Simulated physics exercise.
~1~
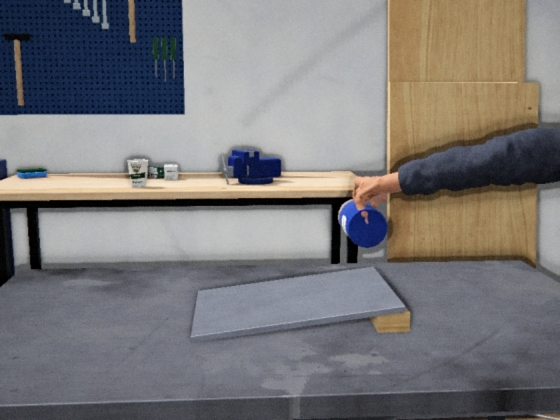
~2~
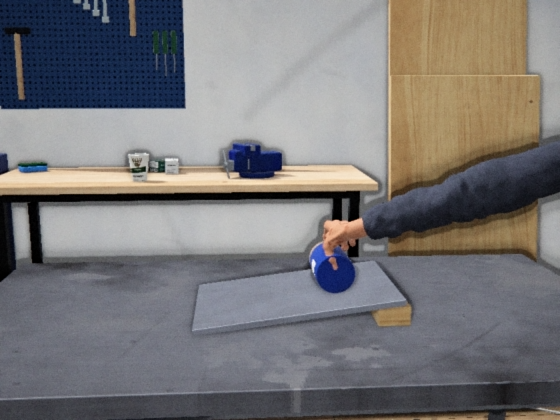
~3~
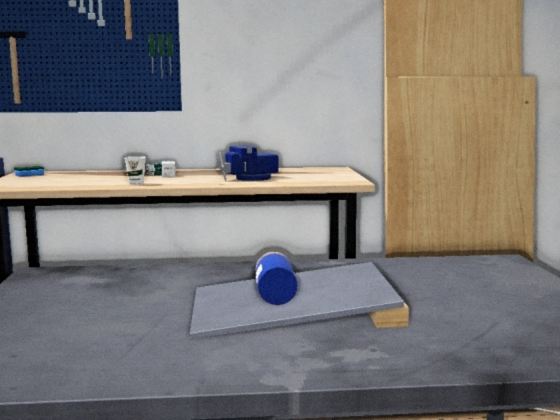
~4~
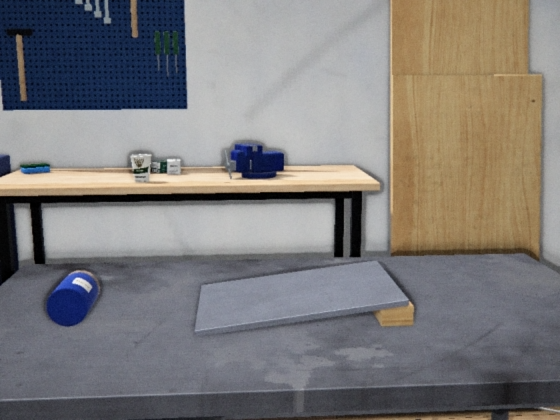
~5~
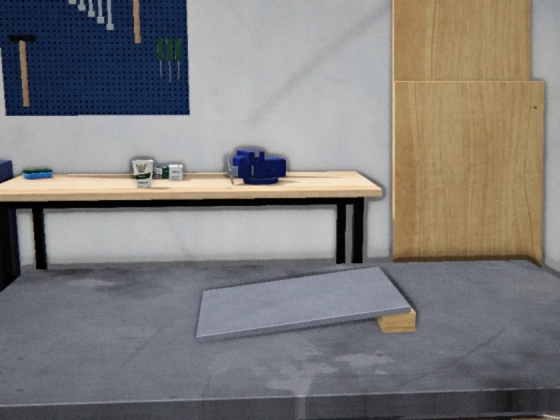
At the start, a hand reaches in from the right, holding a blue jar on its side near a grey board propped on a small wooden block, with a workbench and tool wall behind. The arm moves left and lowers the jar onto the raised part of the board. The hand lets go and withdraws, and the jar rolls left down the slope. It leaves the low end and carries on across the grey surface toward the left side. Finally, the jar is out of sight, while the board still rests in its place.
